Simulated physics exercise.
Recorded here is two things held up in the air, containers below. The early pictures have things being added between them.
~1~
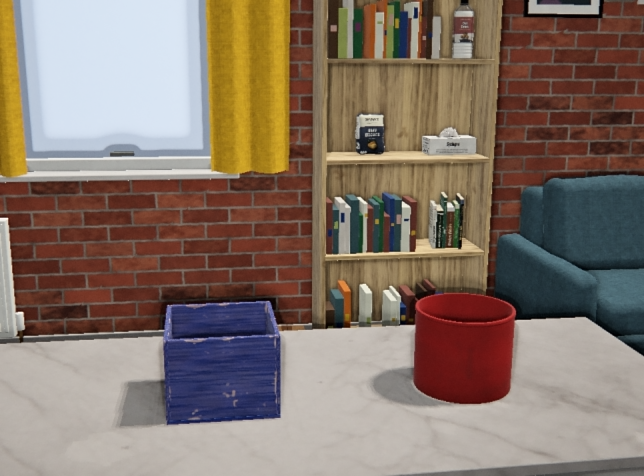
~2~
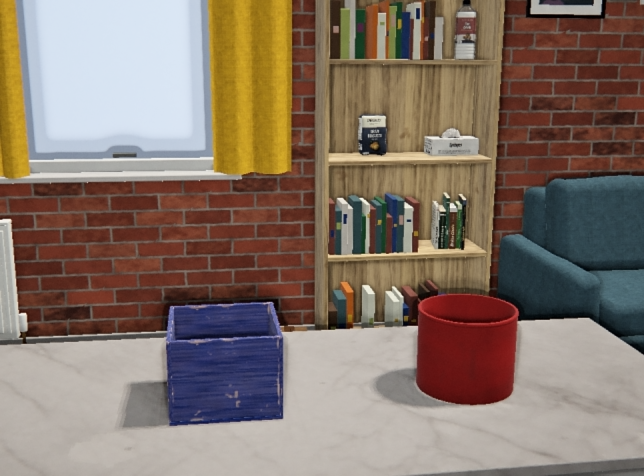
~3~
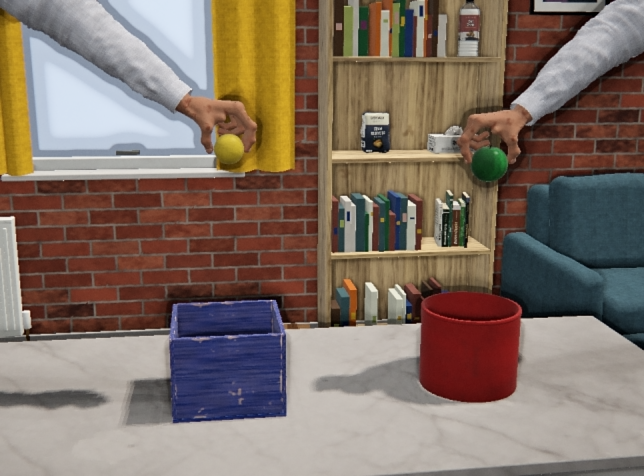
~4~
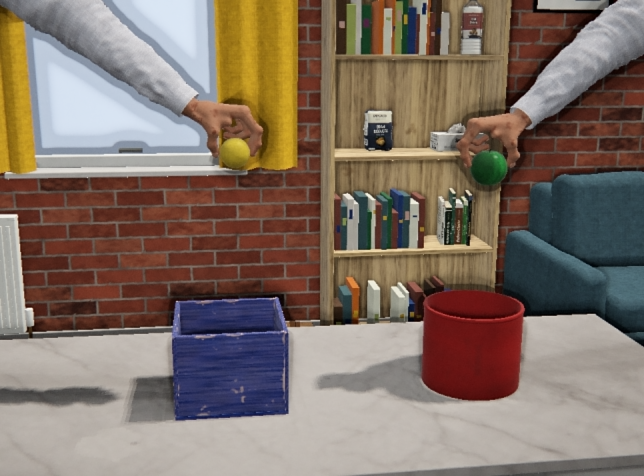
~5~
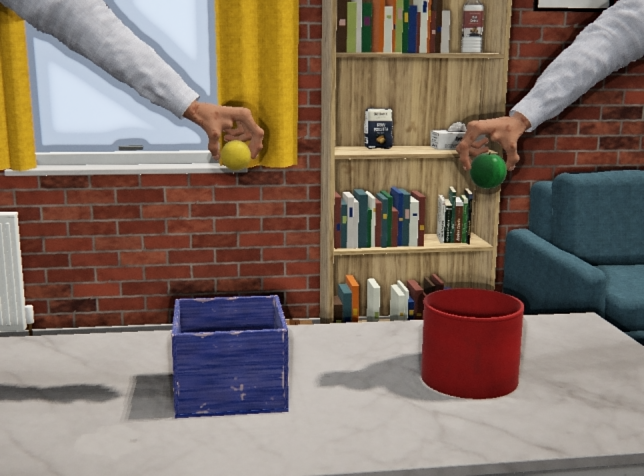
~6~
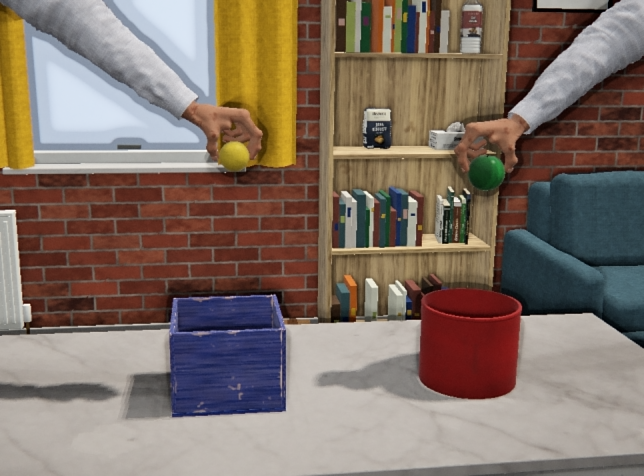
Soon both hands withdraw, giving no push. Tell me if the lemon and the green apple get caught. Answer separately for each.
Lemon: Inside; green apple: Inside.
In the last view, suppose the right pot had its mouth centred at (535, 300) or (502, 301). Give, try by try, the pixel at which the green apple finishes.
Around (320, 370) for the first, around (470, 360) for the second.
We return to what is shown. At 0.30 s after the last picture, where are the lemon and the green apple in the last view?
Centres: Roughly (236, 324), then roughly (476, 331).
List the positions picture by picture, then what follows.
In the first picture, left crate (222, 359).
In the second picture, right pot (466, 347).
In the third picture, still on the way; lemon (229, 149); left crate (227, 358).
In the fourth picture, still on the way; green apple (488, 168); right pot (472, 343).
In the fifth picture, still on the way; lemon (236, 155); left crate (230, 353).
In the sixth picture, in place, still held; lemon (234, 156); green apple (486, 173); right pot (469, 341).
Then, 0.20 s later than the last frame, lemon dropping near (235, 222); green apple dropping near (482, 235).
Then, 0.30 s later than the last frame, lemon dropping near (236, 324); green apple dropping near (476, 331).
When it is over, the lemon drops into the container, near (237, 374); the green apple drops into the container, near (475, 359).
